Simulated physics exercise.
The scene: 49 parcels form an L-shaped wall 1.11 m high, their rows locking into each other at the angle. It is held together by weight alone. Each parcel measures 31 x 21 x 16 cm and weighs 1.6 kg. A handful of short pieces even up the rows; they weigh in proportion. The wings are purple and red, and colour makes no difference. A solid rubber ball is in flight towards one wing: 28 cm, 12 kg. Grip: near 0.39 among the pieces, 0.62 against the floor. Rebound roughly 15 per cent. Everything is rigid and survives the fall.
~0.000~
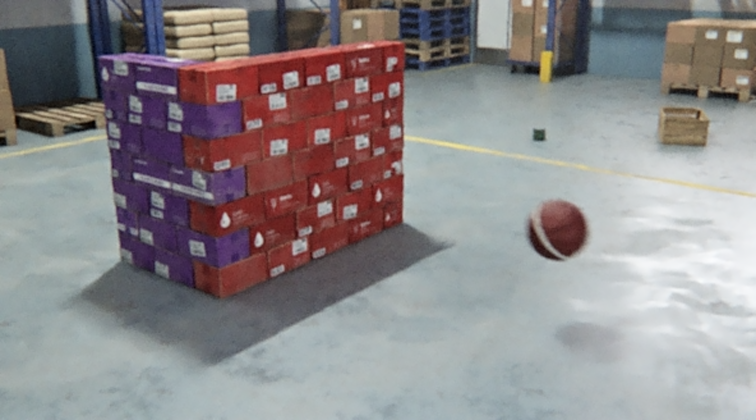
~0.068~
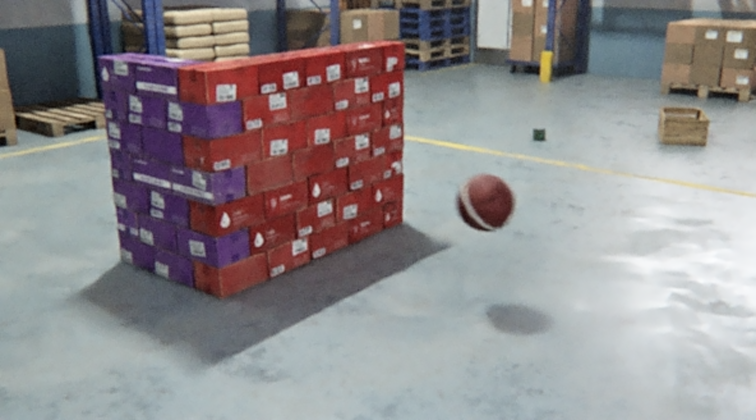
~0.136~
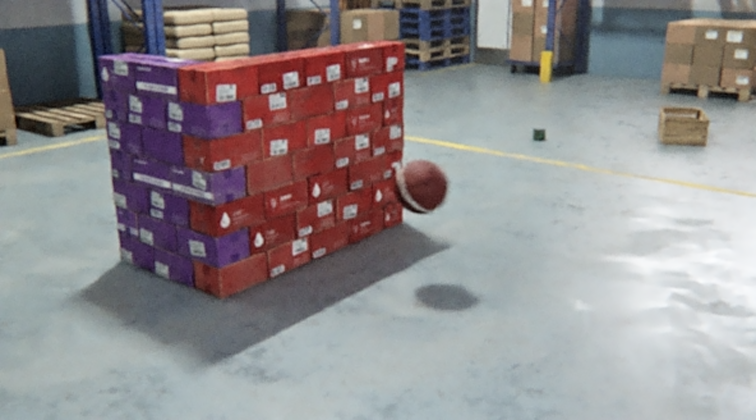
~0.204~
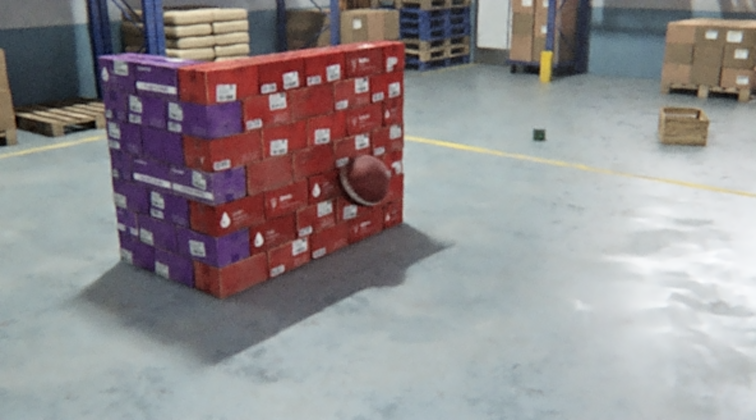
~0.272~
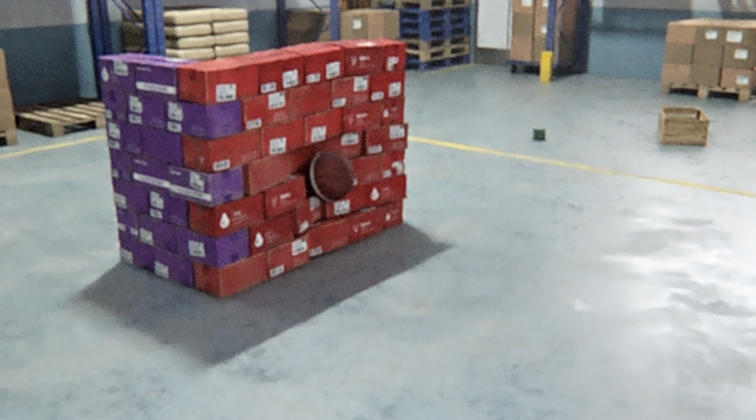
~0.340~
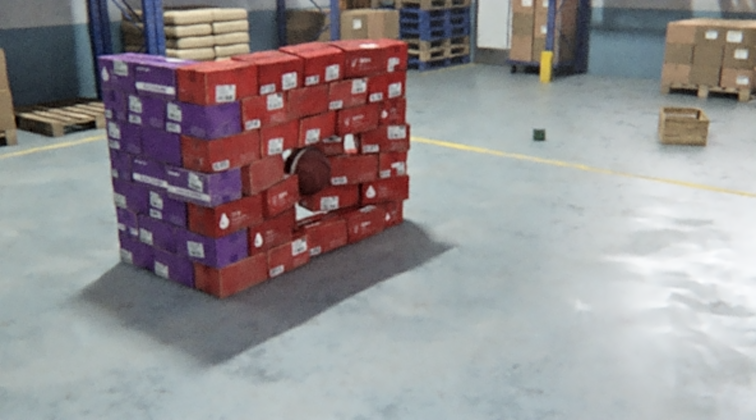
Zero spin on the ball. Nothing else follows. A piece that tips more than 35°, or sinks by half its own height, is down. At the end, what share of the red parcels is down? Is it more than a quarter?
Yes.
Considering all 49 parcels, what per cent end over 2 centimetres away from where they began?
Shifted: 50 per cent.
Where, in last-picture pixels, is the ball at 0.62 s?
Near (239, 206).
Around 0.62 s, ball still moving; 8 of the 32 red parcels down (8 of 49 in all colours); top red parcel displaced 23 mm.
Around 1.68 s, ball still moving; 13 of the 32 red parcels down (13 of 49 in all colours); top red parcel displaced 22 mm.
Finally (3.7 s), ball rolling away; 14 of the 32 red parcels down (14 of 49 in all colours); top red parcel displaced 21 mm; top purple parcel unmoved. That is 44 per cent. Seen by the last camera, middles, top red parcel near (215, 82), top purple parcel near (171, 78).
